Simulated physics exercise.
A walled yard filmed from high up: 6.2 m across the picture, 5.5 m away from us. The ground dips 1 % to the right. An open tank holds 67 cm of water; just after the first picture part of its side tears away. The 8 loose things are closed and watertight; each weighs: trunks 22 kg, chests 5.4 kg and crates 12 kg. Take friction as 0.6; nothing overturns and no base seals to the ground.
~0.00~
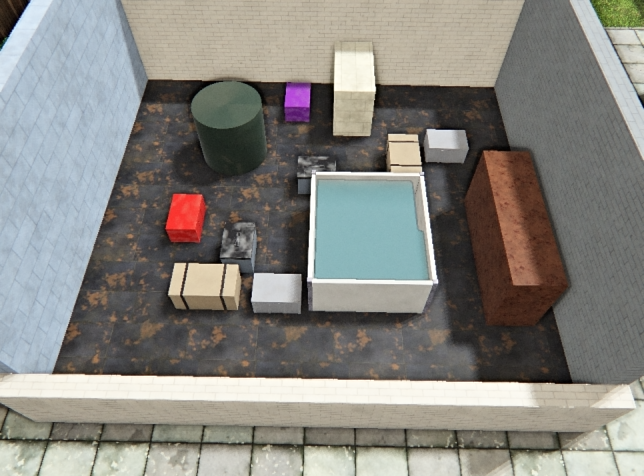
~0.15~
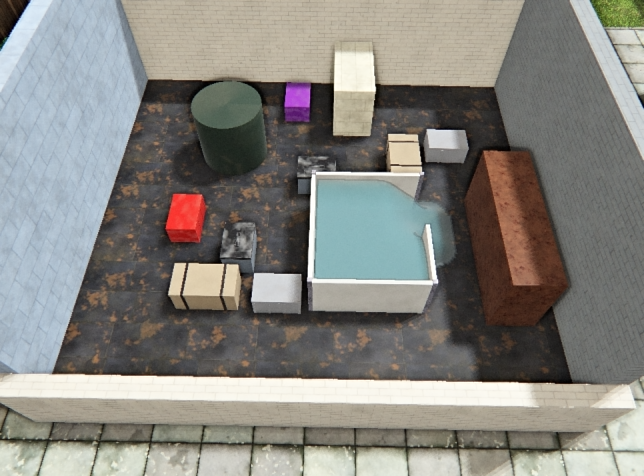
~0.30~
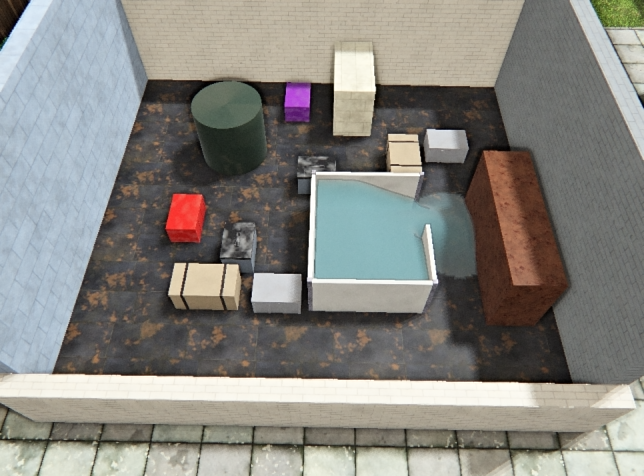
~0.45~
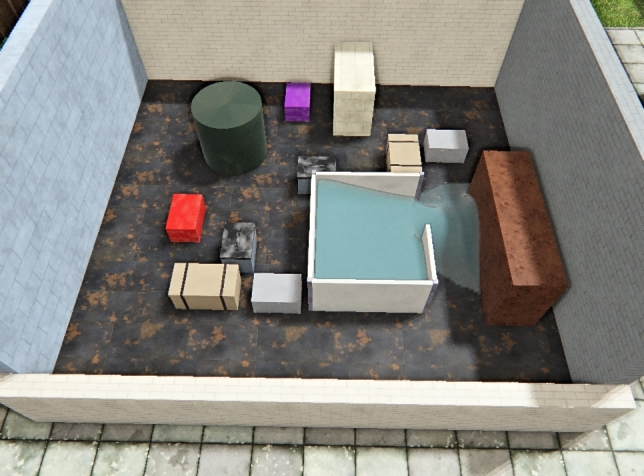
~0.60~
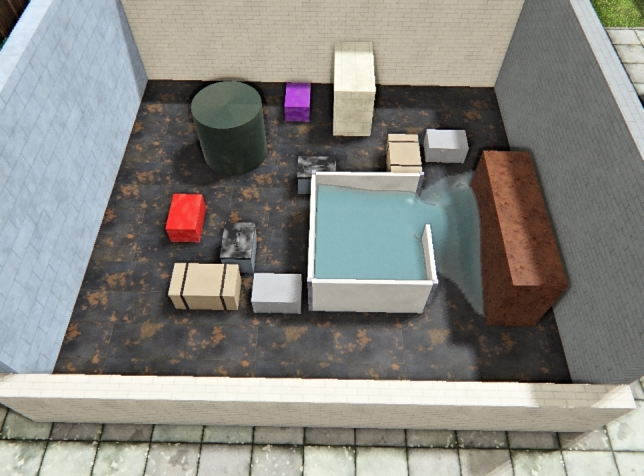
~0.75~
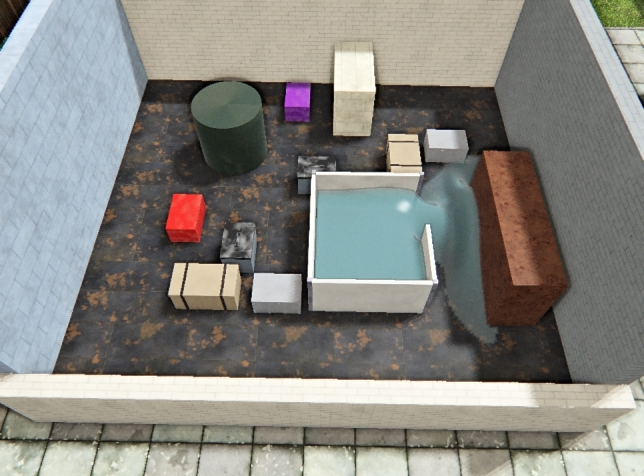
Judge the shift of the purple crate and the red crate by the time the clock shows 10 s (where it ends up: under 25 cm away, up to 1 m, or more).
The purple crate holds its place, the red crate holds its place.
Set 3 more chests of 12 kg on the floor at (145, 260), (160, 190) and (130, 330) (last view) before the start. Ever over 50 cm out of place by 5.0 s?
In that order: Short of it, under, less.
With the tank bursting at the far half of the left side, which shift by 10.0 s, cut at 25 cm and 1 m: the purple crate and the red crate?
Then the purple crate ends far away, the red crate ends far away.
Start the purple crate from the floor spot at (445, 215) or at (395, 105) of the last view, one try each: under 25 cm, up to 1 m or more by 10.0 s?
In that order: It ends far away; it travels far.
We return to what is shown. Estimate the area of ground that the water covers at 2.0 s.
Roughly 11.0 m2.
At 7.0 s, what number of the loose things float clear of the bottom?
At that moment 1.
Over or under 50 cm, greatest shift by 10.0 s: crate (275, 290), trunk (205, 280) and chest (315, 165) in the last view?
In that order: Short of it, under, more.
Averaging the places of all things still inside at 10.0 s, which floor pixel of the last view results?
Around (267, 210).
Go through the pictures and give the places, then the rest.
In the first picture, the purple crate at (298, 94), on the bottom; the red crate at (184, 211), on the bottom; 2.2 m2 under water; 0 of 8 have shifted.
In the second picture, the purple crate at (298, 94) rests on the ground; the red crate at (184, 211) rests on the ground; water covers 2.7 m2; 0 of 8 have shifted.
In the third picture, the purple crate at (298, 94), on the bottom; the red crate at (184, 211) rests on the ground; 3.3 m2 under water; 0 of 8 have shifted.
In the fourth picture, the purple crate at (298, 94), on the bottom; the red crate at (184, 211), on the bottom; 3.5 m2 under water; 0 of 8 have shifted.
In the fifth picture, the purple crate at (298, 94), on the bottom; the red crate at (184, 211) rests on the ground; water covers 3.8 m2; 0 of 8 have shifted.
In the sixth picture, the purple crate at (298, 94) rests on the ground; the red crate at (184, 211), on the bottom; 4.4 m2 under water; 0 of 8 have shifted.
After 2.0 s the purple crate is near (298, 94), 0.0 m from its start, aground; the red crate is near (184, 211), 0.0 m from its start, aground; 0 afloat.
After 4.5 s the purple crate is near (298, 94), 0.0 m from its start, aground; the red crate is near (184, 211), 0.0 m from its start, aground; 1 afloat.
After 7.0 s the purple crate is near (298, 94), 0.0 m from its start, aground; the red crate is near (184, 211), 0.0 m from its start, aground; 1 afloat.
After 10.0 s the purple crate is near (298, 94), 0.0 m from its start, aground; the red crate is near (184, 211), 0.0 m from its start, aground; 2 afloat.
